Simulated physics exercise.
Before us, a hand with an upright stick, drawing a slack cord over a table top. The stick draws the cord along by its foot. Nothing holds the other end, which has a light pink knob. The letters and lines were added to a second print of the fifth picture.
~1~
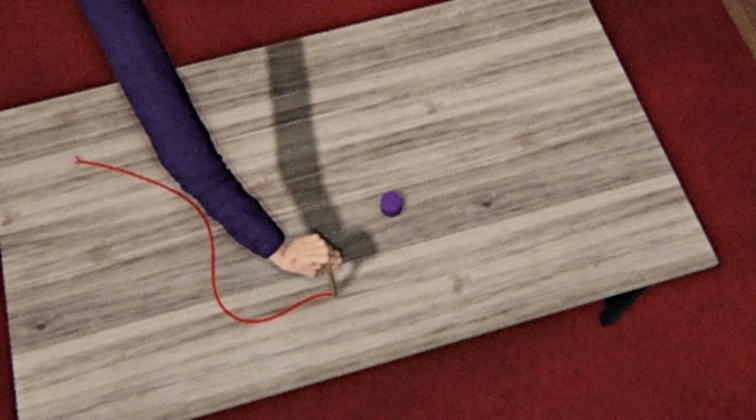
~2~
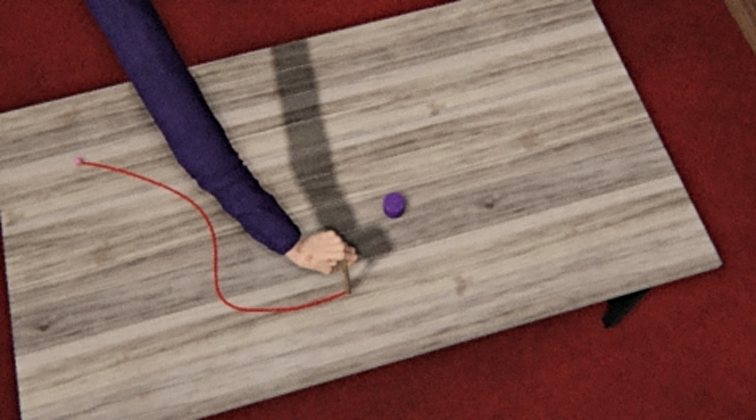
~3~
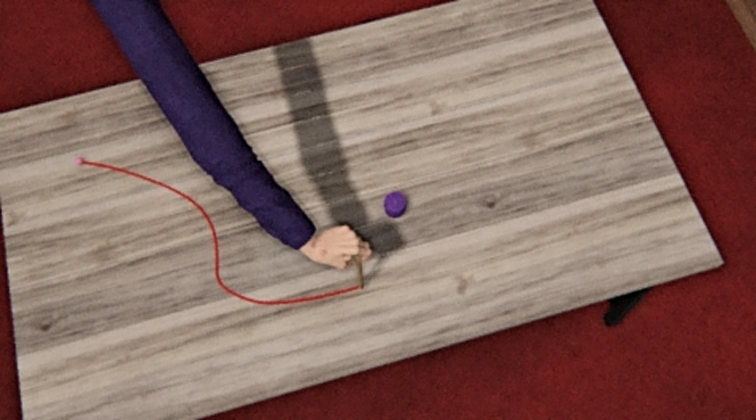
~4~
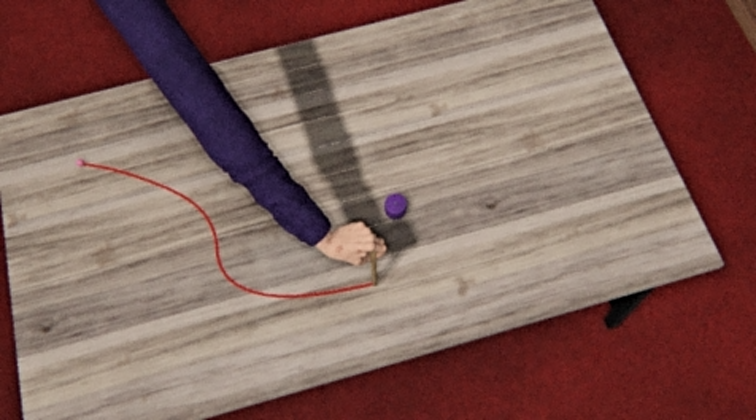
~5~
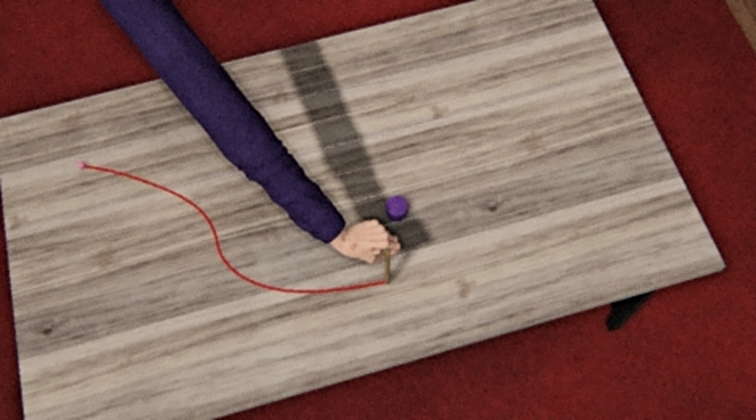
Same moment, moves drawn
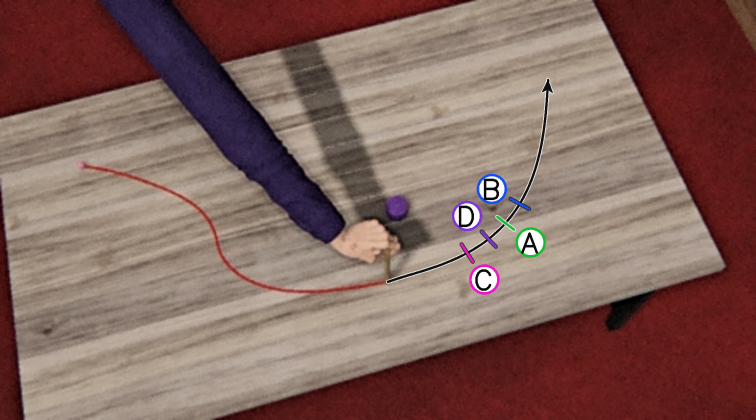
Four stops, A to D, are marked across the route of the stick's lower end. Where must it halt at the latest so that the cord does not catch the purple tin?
B is the last safe stop.
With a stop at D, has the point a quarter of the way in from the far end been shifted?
Yes.
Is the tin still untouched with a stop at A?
Yes.
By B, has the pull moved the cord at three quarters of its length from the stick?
By then, yes.
On the copy, A at (505, 223); B at (520, 204); C at (467, 253); D at (489, 239); the route from (388, 282) via (518, 206) to (548, 80).
On B. First, foot of the stick (442, 265), middle of the cord (255, 234), free end (98, 168).
Then, foot of the stick (491, 237), middle of the cord (301, 232), free end (134, 182).
Finally, foot of the stick (520, 204), middle of the cord (334, 227), free end (161, 192); nothing has been touched.
By contrast, A is safe but short; C is safe but short; D is safe but short.
